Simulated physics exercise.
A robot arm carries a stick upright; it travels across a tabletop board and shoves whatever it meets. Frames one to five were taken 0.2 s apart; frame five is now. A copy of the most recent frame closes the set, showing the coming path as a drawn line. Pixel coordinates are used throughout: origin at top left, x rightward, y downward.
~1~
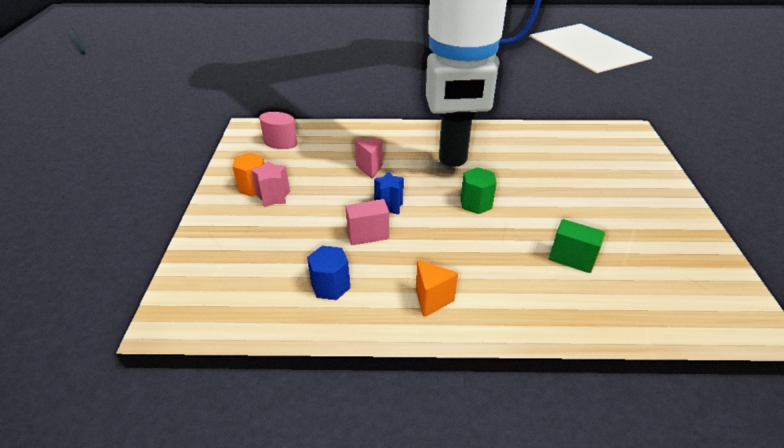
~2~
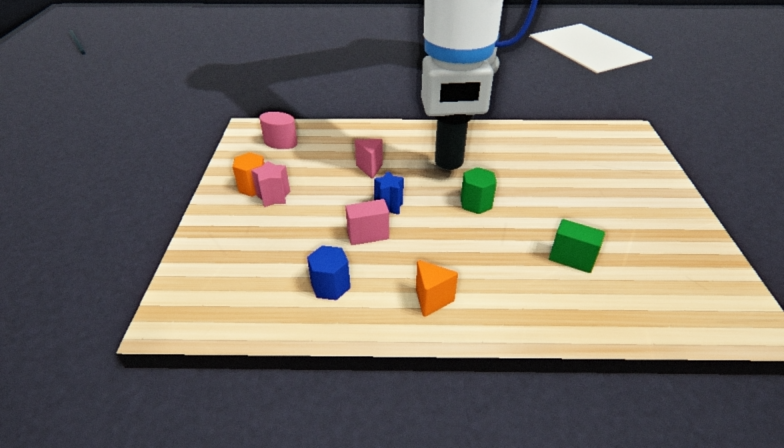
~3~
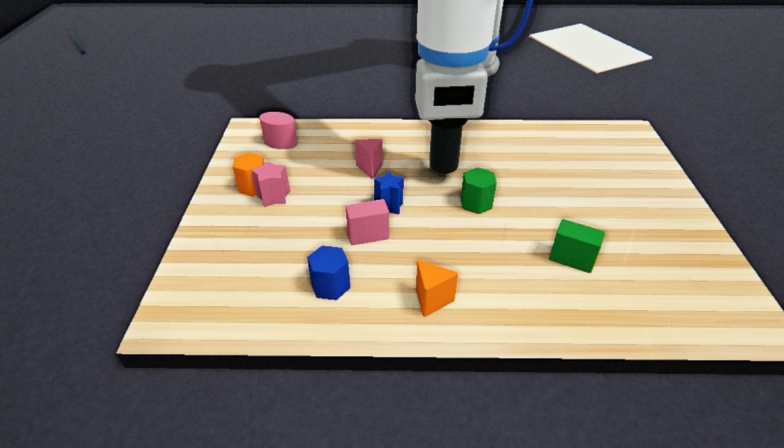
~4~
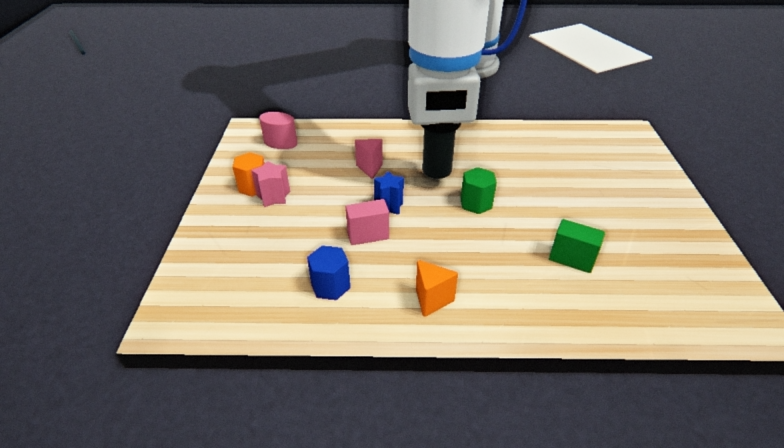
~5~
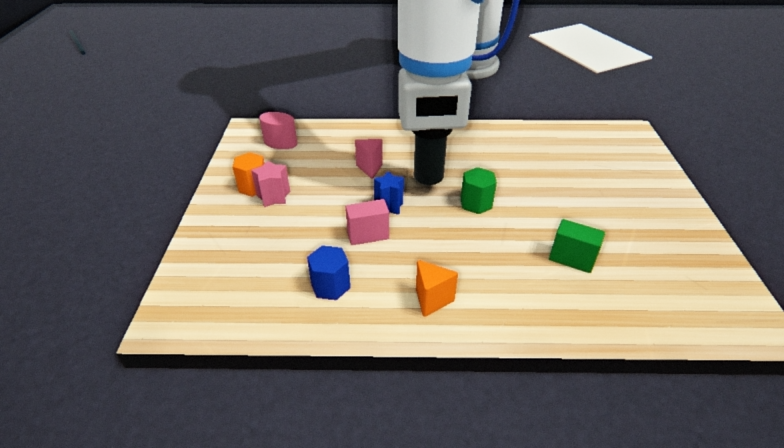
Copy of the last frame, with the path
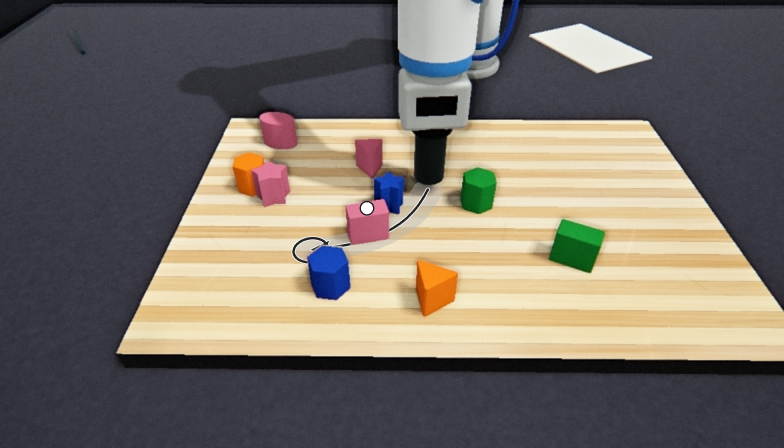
The video shows a robotic arm with a black tip over a wooden board scattered with pink, blue, green and orange blocks. The arm moves slightly left and toward the viewer, nearing the blue star block, while the blocks stay still.
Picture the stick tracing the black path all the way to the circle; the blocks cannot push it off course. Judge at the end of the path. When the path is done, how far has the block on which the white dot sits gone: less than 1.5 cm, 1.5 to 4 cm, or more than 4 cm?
It moves quite far, over 4 cm.
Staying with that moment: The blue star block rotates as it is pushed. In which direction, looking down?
From above, it turns clockwise.
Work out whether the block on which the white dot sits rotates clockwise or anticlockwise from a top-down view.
Its rotation is counterclockwise.
Drawn move, from (428, 189) through (407, 218) and (365, 240) to (311, 250); the dot is on the pink oblong block.
One third of the way, stick at (407, 206); blue star block at (384, 182), turned 20° clockwise.
Two thirds of the way, stick at (365, 228); pink oblong block at (327, 223); blue star block at (382, 183), turned 45° clockwise.
At the end, stick at (309, 237); blue hexagonal block still; pink oblong block at (270, 237), turned 25° anticlockwise; blue star block at (382, 183), turned 45° clockwise.
